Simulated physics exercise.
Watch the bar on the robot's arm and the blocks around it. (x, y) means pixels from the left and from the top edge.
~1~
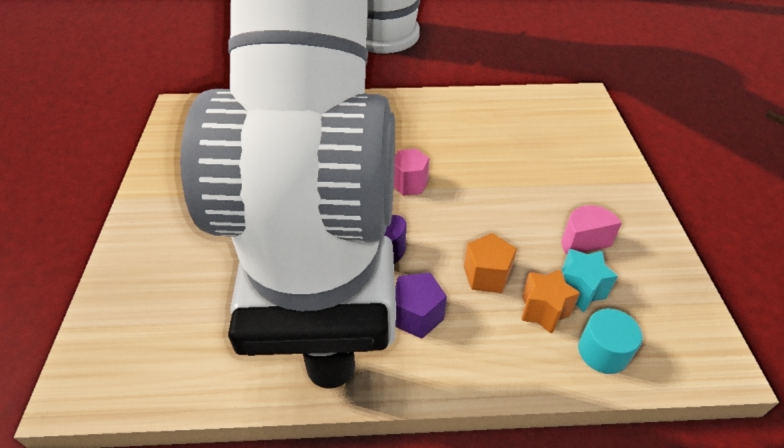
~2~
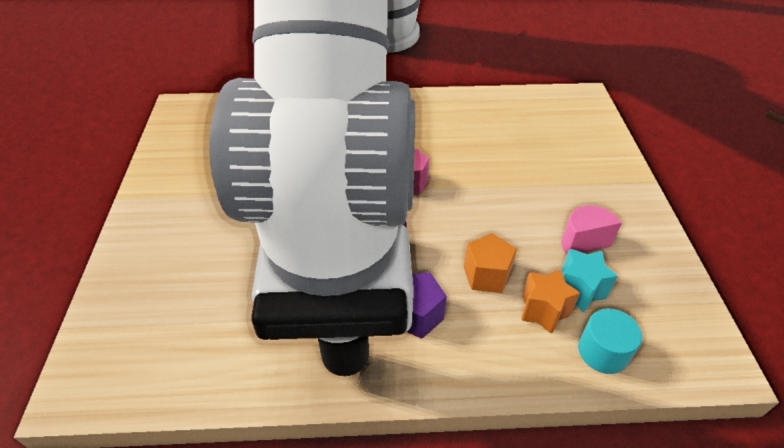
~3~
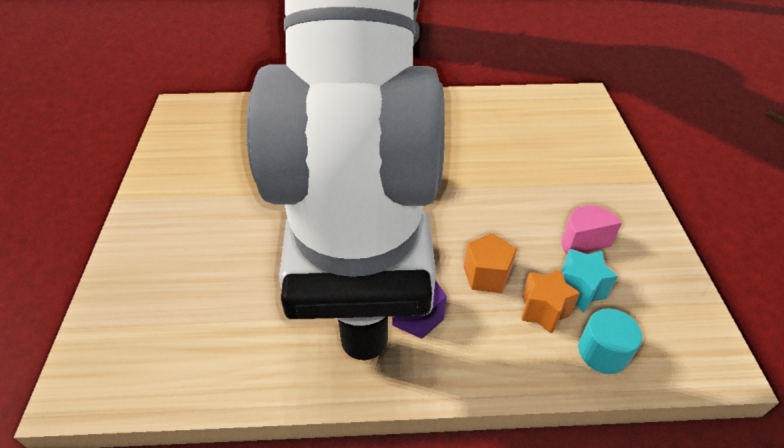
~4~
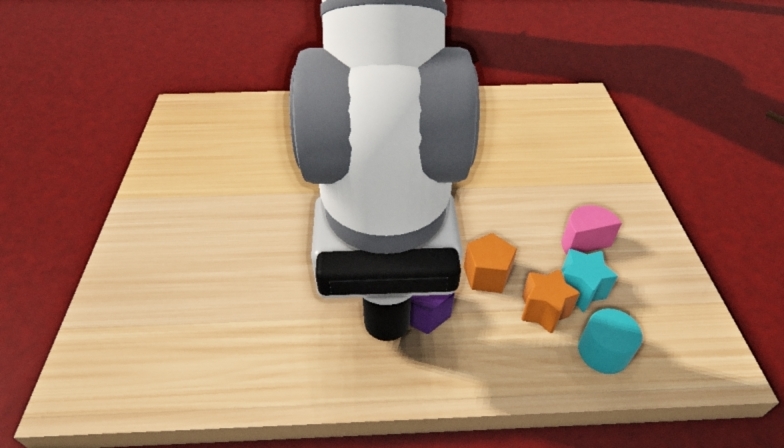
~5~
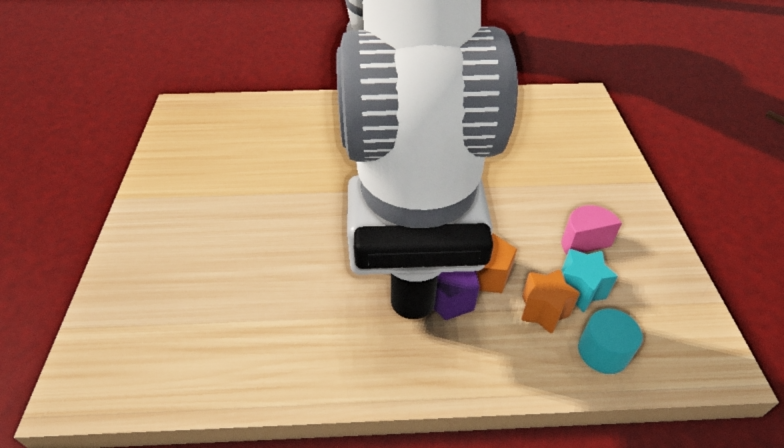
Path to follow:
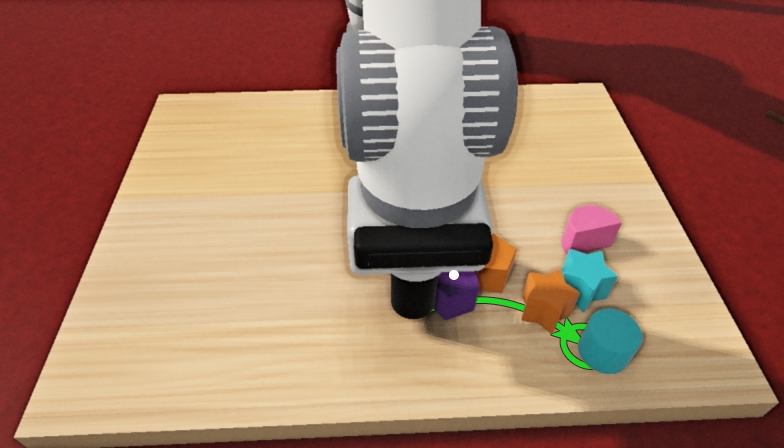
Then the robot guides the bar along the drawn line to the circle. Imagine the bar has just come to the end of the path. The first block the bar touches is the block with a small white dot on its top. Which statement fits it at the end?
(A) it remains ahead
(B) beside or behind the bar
Letter B.
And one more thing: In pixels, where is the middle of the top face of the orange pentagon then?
It comes to (547, 225).
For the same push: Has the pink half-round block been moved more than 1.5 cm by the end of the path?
It seems not.
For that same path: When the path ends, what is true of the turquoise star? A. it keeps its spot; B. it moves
I'll go with B - it moves.
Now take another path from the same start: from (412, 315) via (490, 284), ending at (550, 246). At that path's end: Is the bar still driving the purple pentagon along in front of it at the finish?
In short: Yes.
The line goes from (412, 315) over (469, 300) and (530, 311) to (586, 346); the dot is on the purple pentagon.
The first path, step by step. One third of the way, bar (473, 286); purple pentagon (515, 265), turned 15° clockwise; orange pentagon (534, 236), turned 50° anticlockwise; orange star (557, 288), turned 15° clockwise; turquoise star (597, 267).
Two thirds of the way, bar (535, 297); purple pentagon (558, 259), turned 20° anticlockwise; orange pentagon (547, 225), turned 80° anticlockwise; orange star (587, 295), turned 55° clockwise; turquoise star (617, 274), turned 65° anticlockwise; turquoise cylinder (625, 335).
At the end, bar (593, 332); purple pentagon (560, 260), turned 25° anticlockwise; orange pentagon (547, 225), turned 80° anticlockwise; orange star (640, 308), turned 15° clockwise; turquoise star (639, 273), turned 100° anticlockwise; pink half-round block unmoved; turquoise cylinder (661, 356).
